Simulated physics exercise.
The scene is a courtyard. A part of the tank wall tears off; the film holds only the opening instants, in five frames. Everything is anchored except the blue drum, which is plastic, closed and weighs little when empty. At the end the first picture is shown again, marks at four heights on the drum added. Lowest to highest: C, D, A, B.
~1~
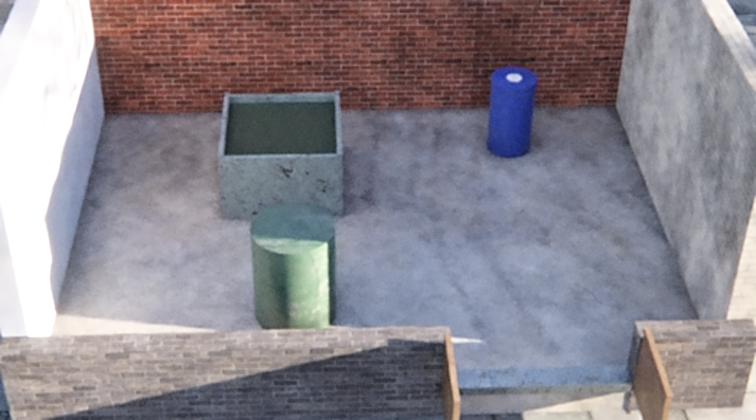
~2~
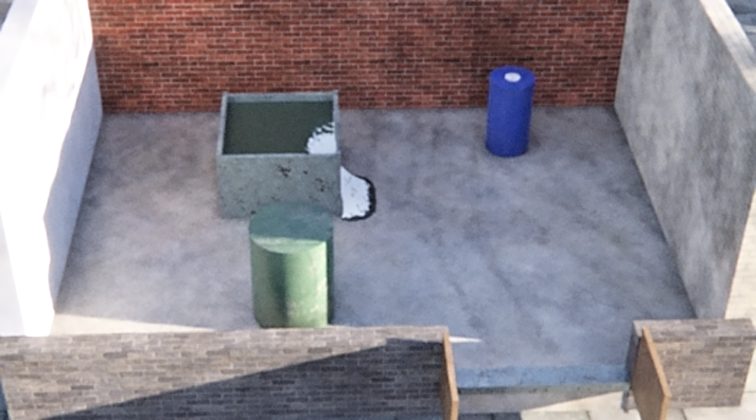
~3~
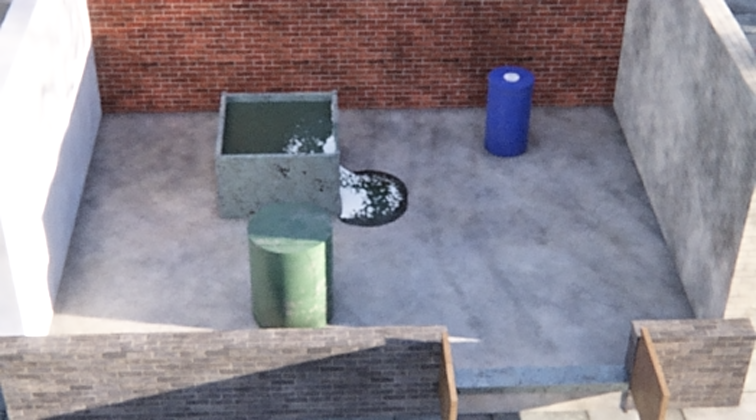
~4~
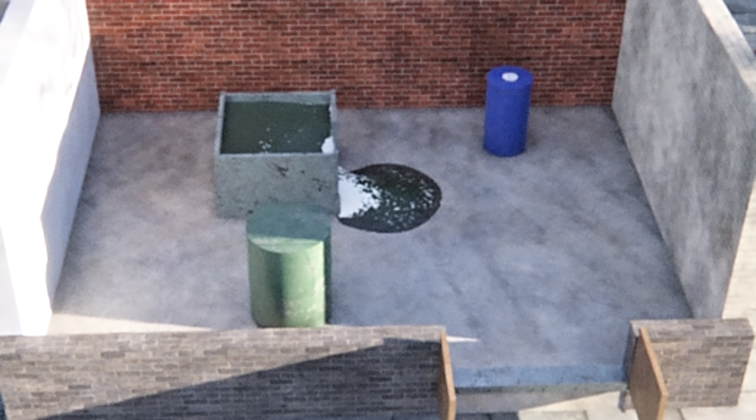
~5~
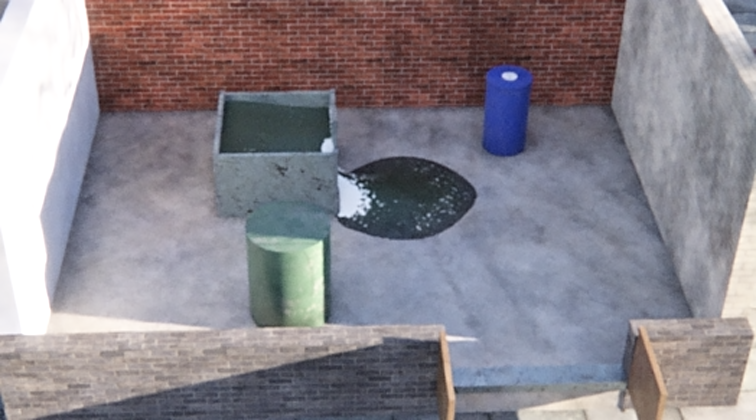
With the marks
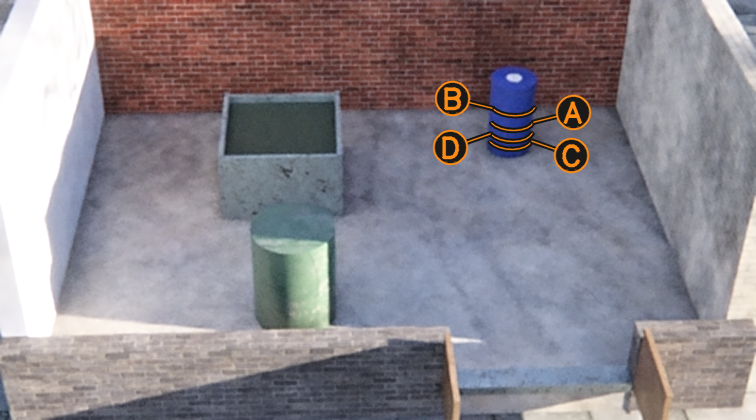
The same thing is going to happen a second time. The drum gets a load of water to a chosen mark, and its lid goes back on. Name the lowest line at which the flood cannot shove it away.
Take C.
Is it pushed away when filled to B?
No.
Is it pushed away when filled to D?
No, that is safe.
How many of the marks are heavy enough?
All of the four.
On the marked copy, A at (514, 130); B at (515, 115); C at (512, 149); D at (513, 141); from the bottom up C, D, A, B.
Choosing A, it does not move.
Choosing B, it does not move.
Choosing C, it shifts by a finger or two and stays.
Choosing D, it does not move.
